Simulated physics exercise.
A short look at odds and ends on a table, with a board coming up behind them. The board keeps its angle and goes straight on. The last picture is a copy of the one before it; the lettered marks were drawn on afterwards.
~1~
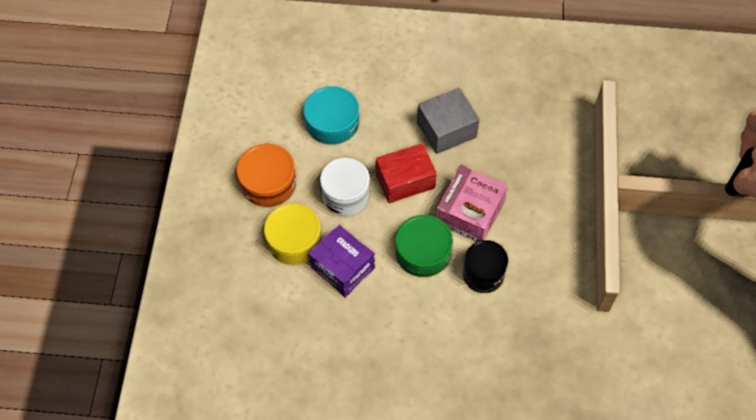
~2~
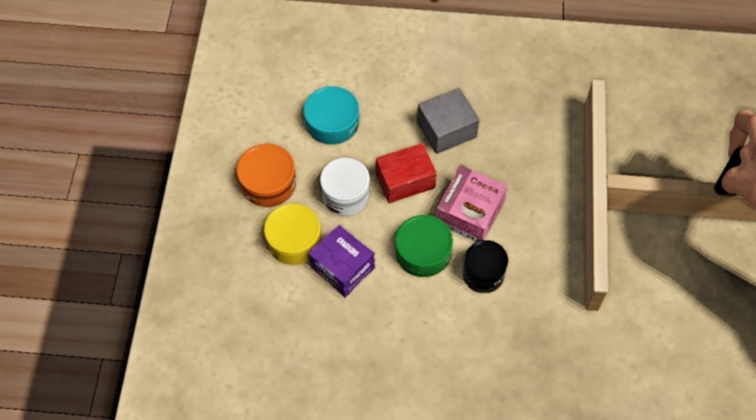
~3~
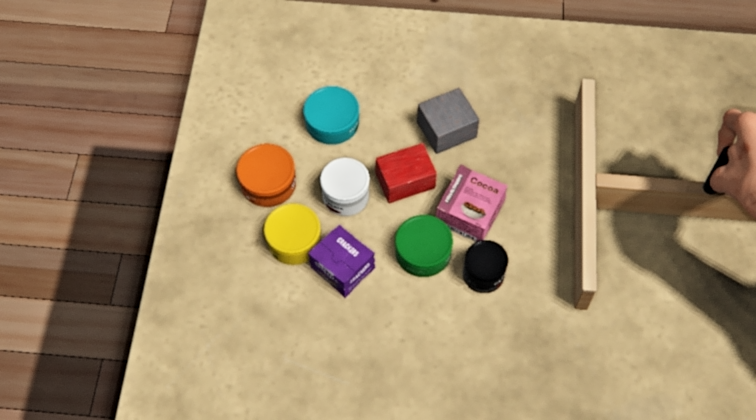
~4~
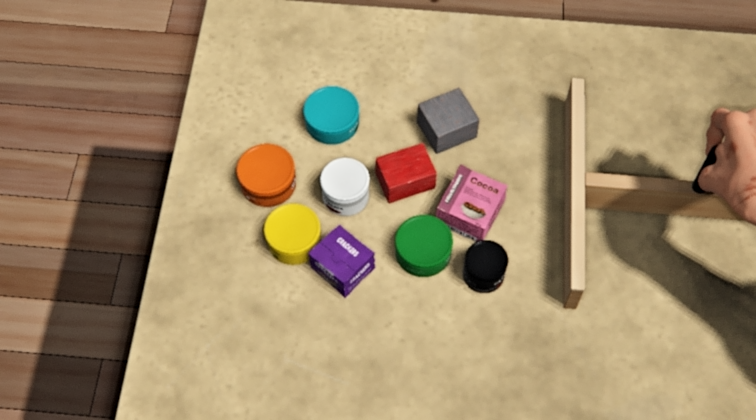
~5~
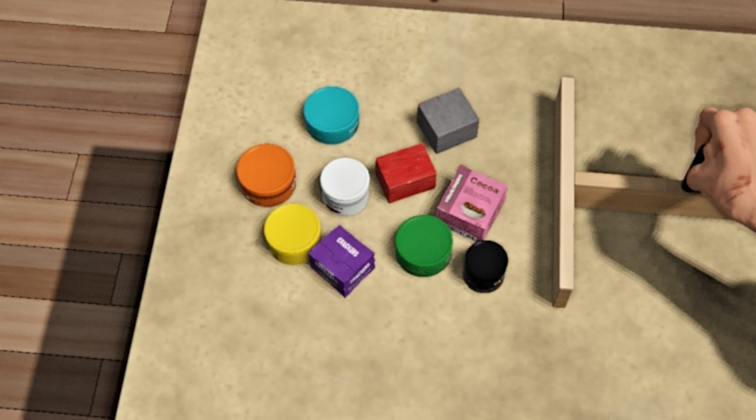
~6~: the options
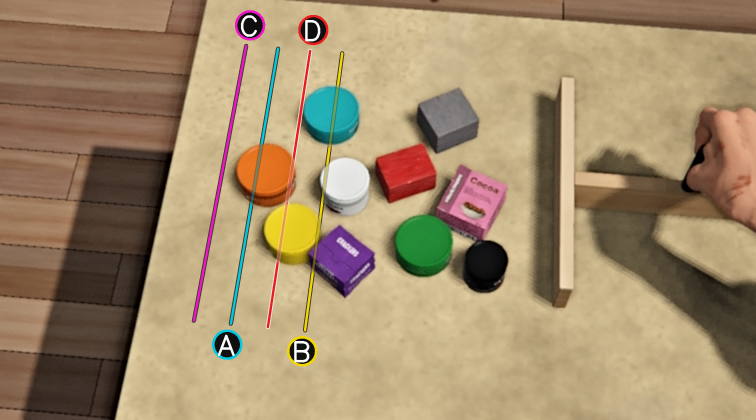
The footage shows a group of colourful round tubs and small boxes resting still on a pale, mottled surface while a hand at the right slides a T-shaped wooden board slowly leftward, narrowing the gap between them.
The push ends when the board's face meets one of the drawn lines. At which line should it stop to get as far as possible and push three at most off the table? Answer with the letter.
As far as mark A.
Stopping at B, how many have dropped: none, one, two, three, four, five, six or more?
In all, none.
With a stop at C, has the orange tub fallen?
Yes.
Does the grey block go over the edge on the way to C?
By then, no.
On the marked copy, A at (256, 176); B at (325, 182); C at (222, 173); D at (291, 179).
Taking A. A third of the way, board (455, 168); grey block (423, 116); white tub (320, 186).
Two thirds of the way, board (343, 159); orange tub (213, 169); yellow jar (244, 235).
When it is over, board (258, 152); orange tub over the edge; turquoise jar (195, 88); one fallen.
As for the rest, B is within the limit but short; C drops five; D is within the limit but short.
